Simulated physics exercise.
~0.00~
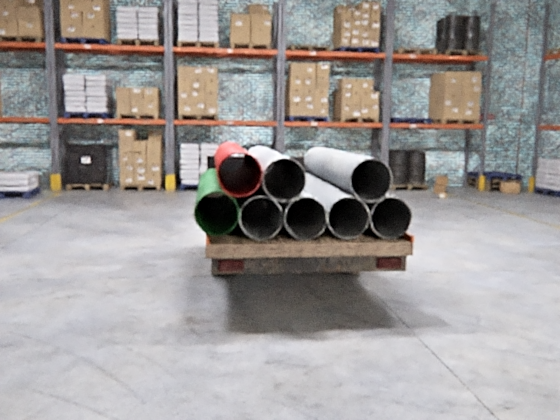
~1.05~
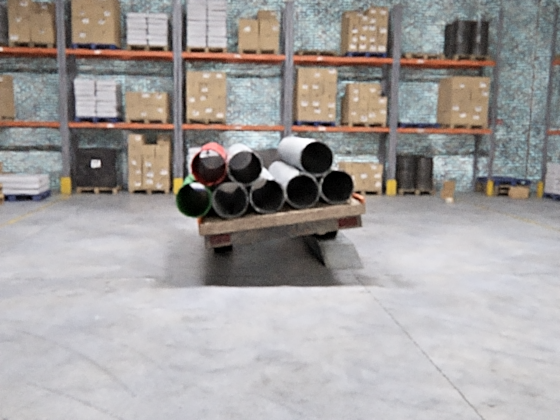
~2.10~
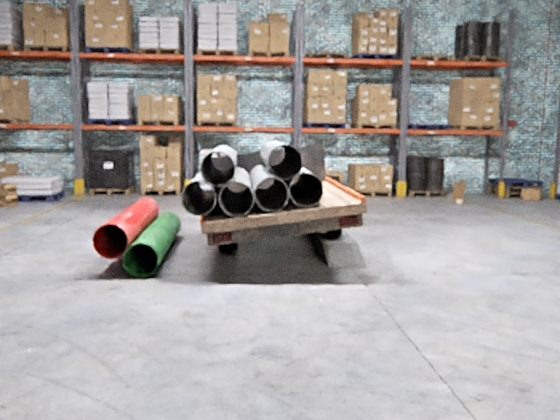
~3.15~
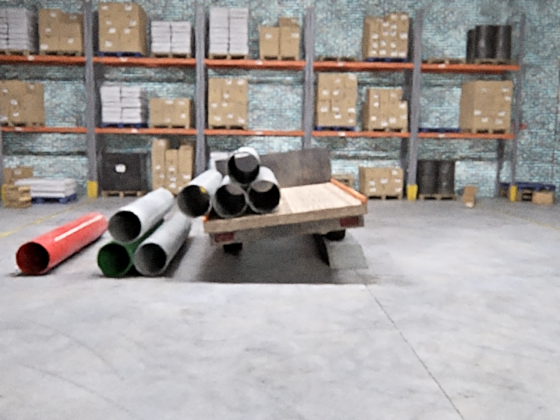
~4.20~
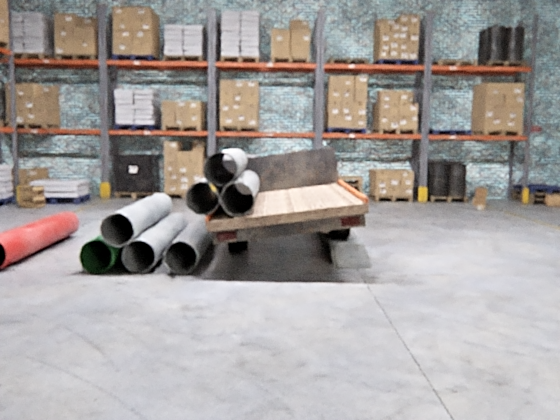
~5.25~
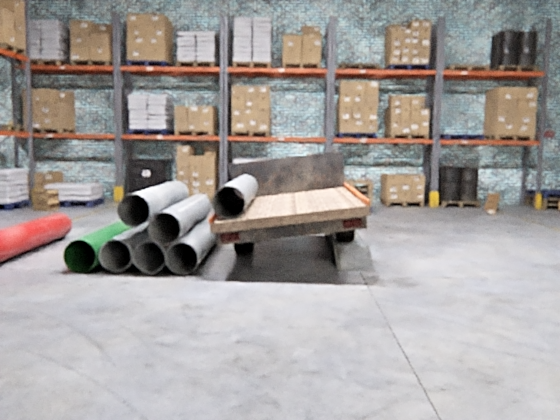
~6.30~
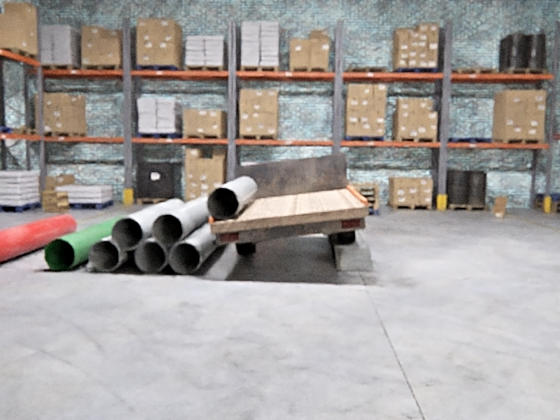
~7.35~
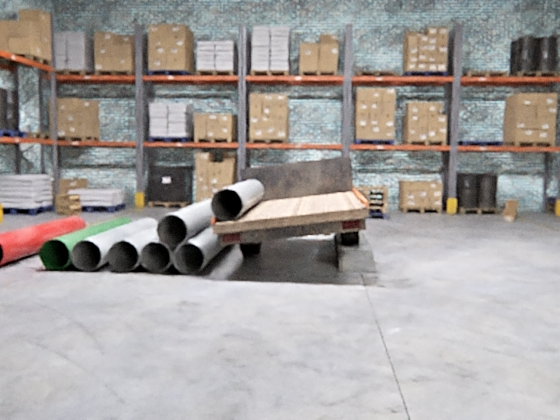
In the video, a low trailer stacked with red, green and grey pipes tilts to the left in a warehouse, and the green and red pipes roll off first. Most grey ones follow, settling on the floor at left while one stays on the leaning deck's edge.
